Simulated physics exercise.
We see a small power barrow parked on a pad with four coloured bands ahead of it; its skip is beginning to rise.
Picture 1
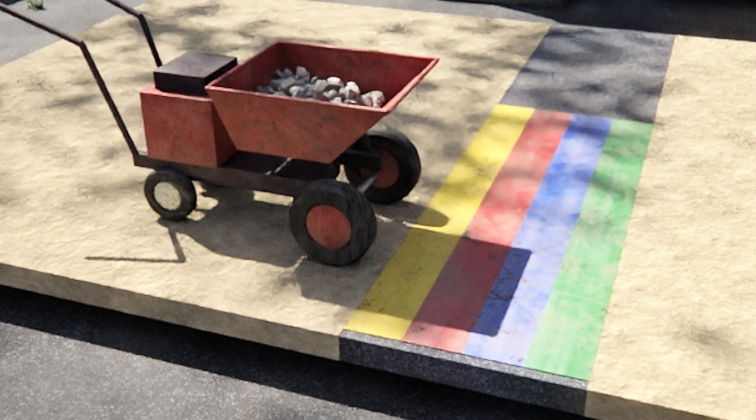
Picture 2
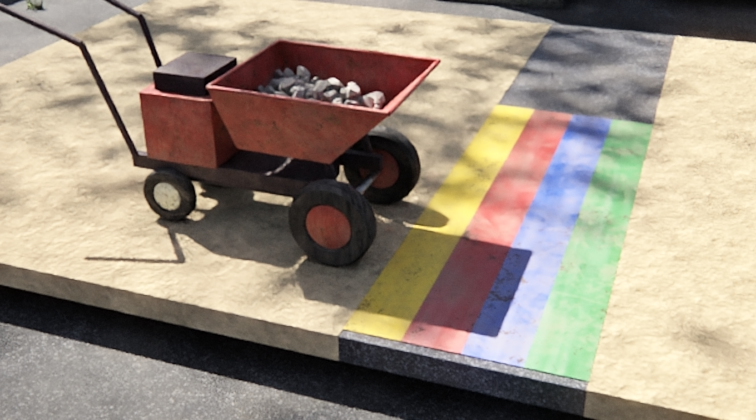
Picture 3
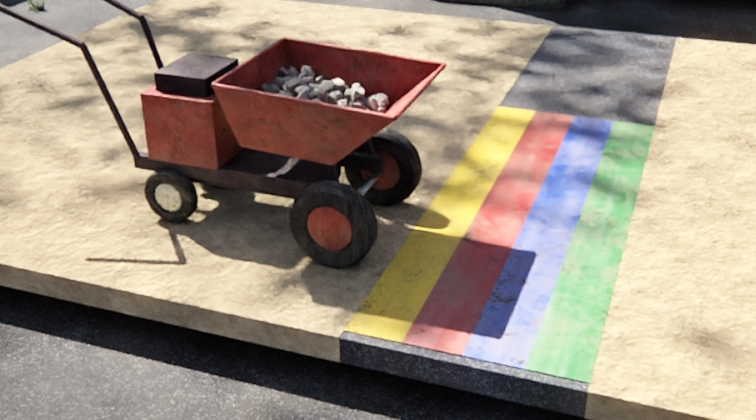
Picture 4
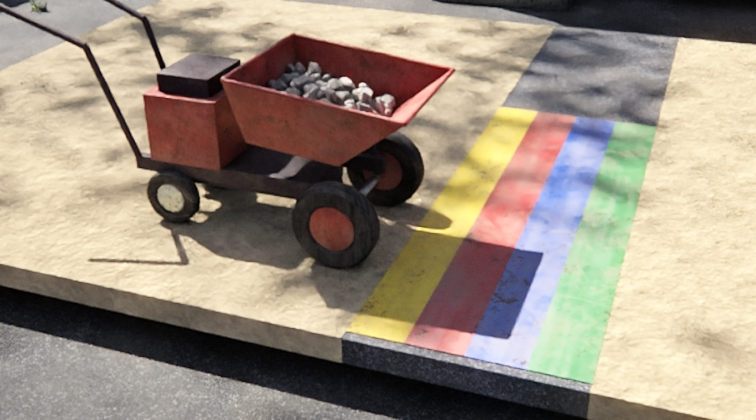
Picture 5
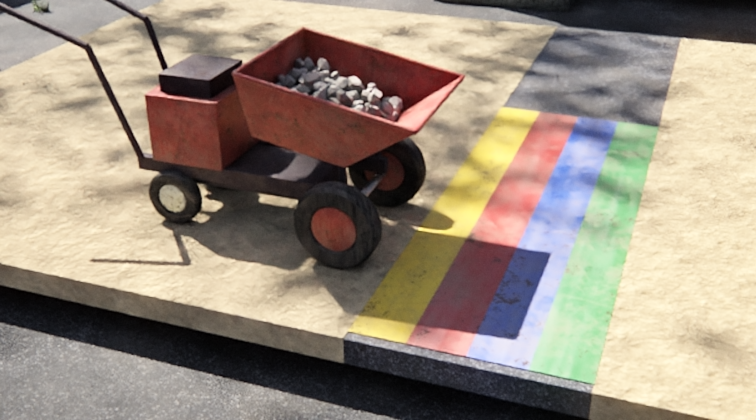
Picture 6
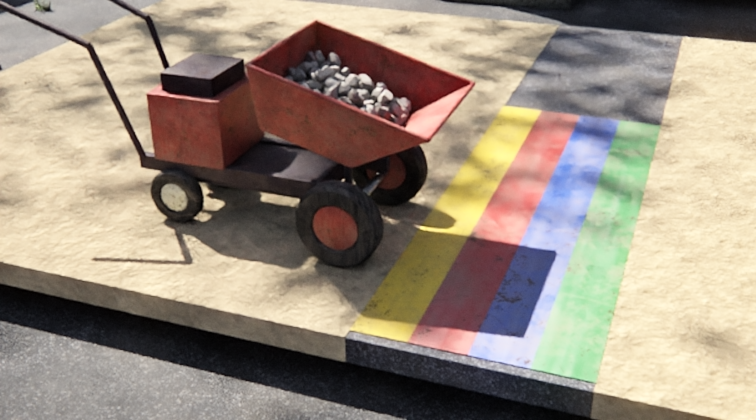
The video shows a small red power barrow loaded with broken stones, parked on a pad beside yellow, red, blue and green bands, as its skip gradually tilts forward to the right while the wheels stay in place.
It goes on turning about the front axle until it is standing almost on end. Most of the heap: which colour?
Colour: Blue.
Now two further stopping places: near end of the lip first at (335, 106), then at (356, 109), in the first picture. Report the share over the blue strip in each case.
In turn 20 and 30 in a hundred.
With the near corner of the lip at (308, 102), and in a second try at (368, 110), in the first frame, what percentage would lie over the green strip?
0 and 10 in a hundred, in that order.
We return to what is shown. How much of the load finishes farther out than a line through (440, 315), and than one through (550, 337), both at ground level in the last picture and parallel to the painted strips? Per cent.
Respectively 80 and 10 %.
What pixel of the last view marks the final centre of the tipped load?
Close to (540, 254), more or less.
Soon after the last picture, skip tipped steeply; all in the skip.
A little later, skip tipped steeply; about two thirds in the skip; a small part over the red strip; about a quarter over the blue strip; a stray few over the green strip.
Later still, skip tipped right over; about a quarter in the skip; a small part over the red strip; about half over the blue strip; a small part over the green strip; a stray few off the paint.
At rest, skip tipped right over; about a quarter in the skip; none over the yellow strip; a small part over the red strip; about half over the blue strip; a small part over the green strip; a stray few off the paint.
